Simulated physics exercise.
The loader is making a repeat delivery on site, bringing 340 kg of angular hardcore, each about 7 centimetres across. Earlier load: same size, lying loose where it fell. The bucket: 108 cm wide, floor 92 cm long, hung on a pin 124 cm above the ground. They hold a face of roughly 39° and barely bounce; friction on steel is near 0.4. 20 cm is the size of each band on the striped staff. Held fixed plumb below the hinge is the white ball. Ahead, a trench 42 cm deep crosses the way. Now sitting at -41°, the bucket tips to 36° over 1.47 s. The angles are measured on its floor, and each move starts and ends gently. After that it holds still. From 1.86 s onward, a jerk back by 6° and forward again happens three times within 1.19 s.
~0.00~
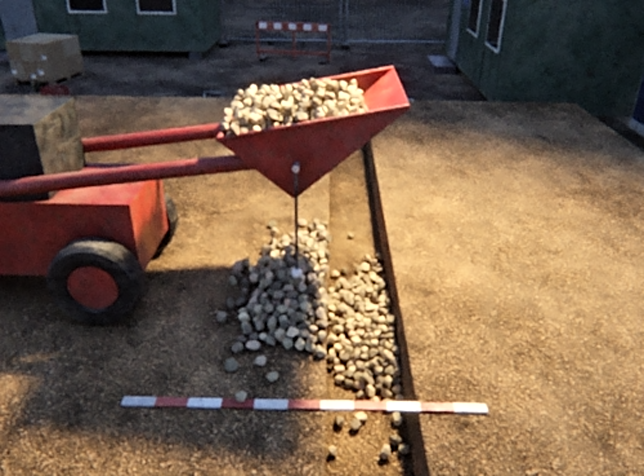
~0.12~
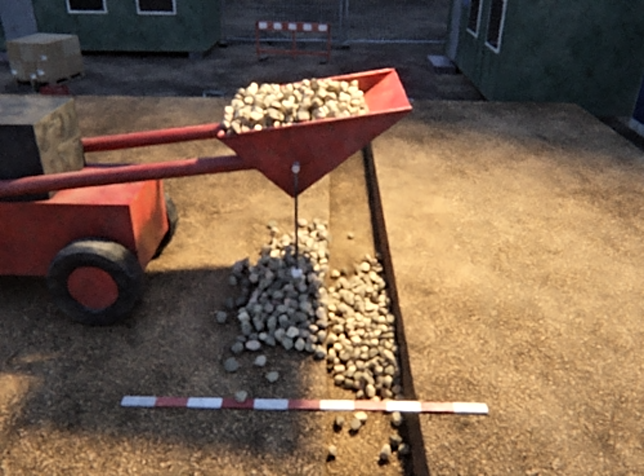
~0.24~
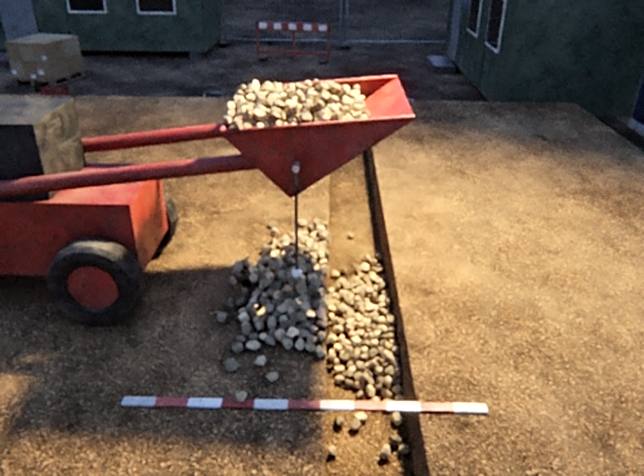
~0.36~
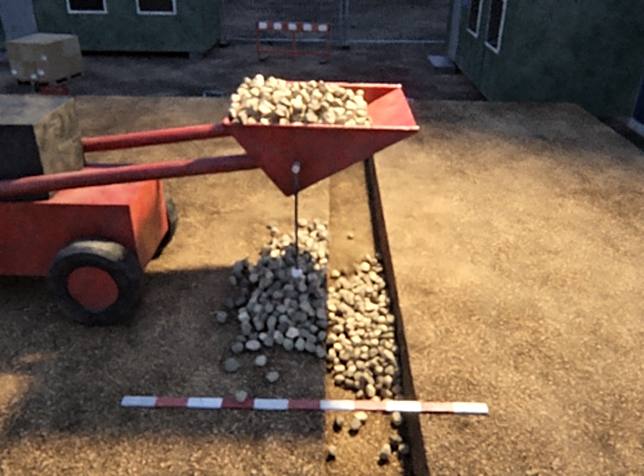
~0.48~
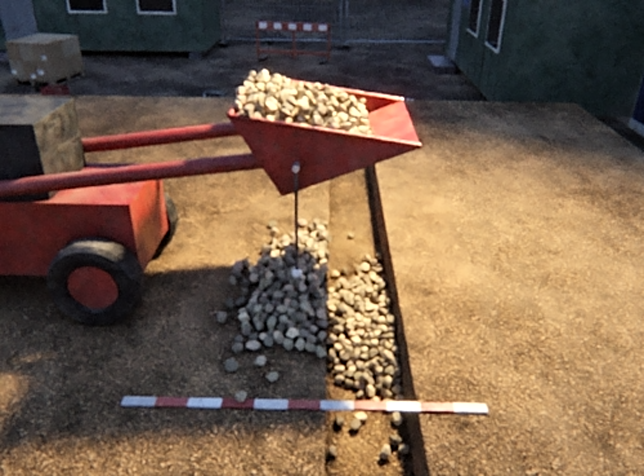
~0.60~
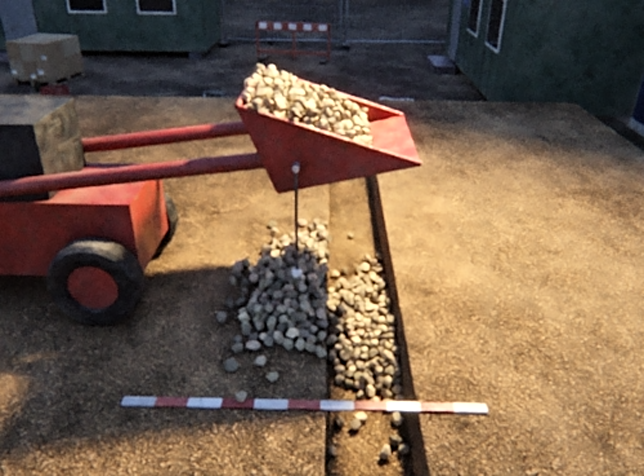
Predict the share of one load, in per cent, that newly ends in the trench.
My estimate is 22 per cent.
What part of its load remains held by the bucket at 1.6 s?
I'd say about 70 per cent.
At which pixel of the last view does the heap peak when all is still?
The top of the heap sits near (419, 264).
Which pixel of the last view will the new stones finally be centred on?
Middle: Approx. (433, 283) px.
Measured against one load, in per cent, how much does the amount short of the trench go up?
Some 0 per cent.
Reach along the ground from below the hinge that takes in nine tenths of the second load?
About 150 cm.
After 1.1 s the floor is at 24°; in per cent of one load, 100 in the bucket, 55 short of the trench, 46 in the trench; the foremost stones are at (391, 329).
After 1.6 s the floor is at 36°; in per cent of one load, 68 in the bucket, 55 short of the trench, 66 in the trench, 12 past the trench; the foremost stones are at (425, 265).
After 3.5 s the floor is at 36°; in per cent of one load, 0 in the bucket, 55 short of the trench, 68 in the trench, 78 past the trench; the foremost stones are at (554, 276).
After 6.1 s the floor is at 36°; in per cent of one load, 0 in the bucket, 55 short of the trench, 68 in the trench, 78 past the trench; the foremost stones are at (554, 276). Net gain in the trench, 22.
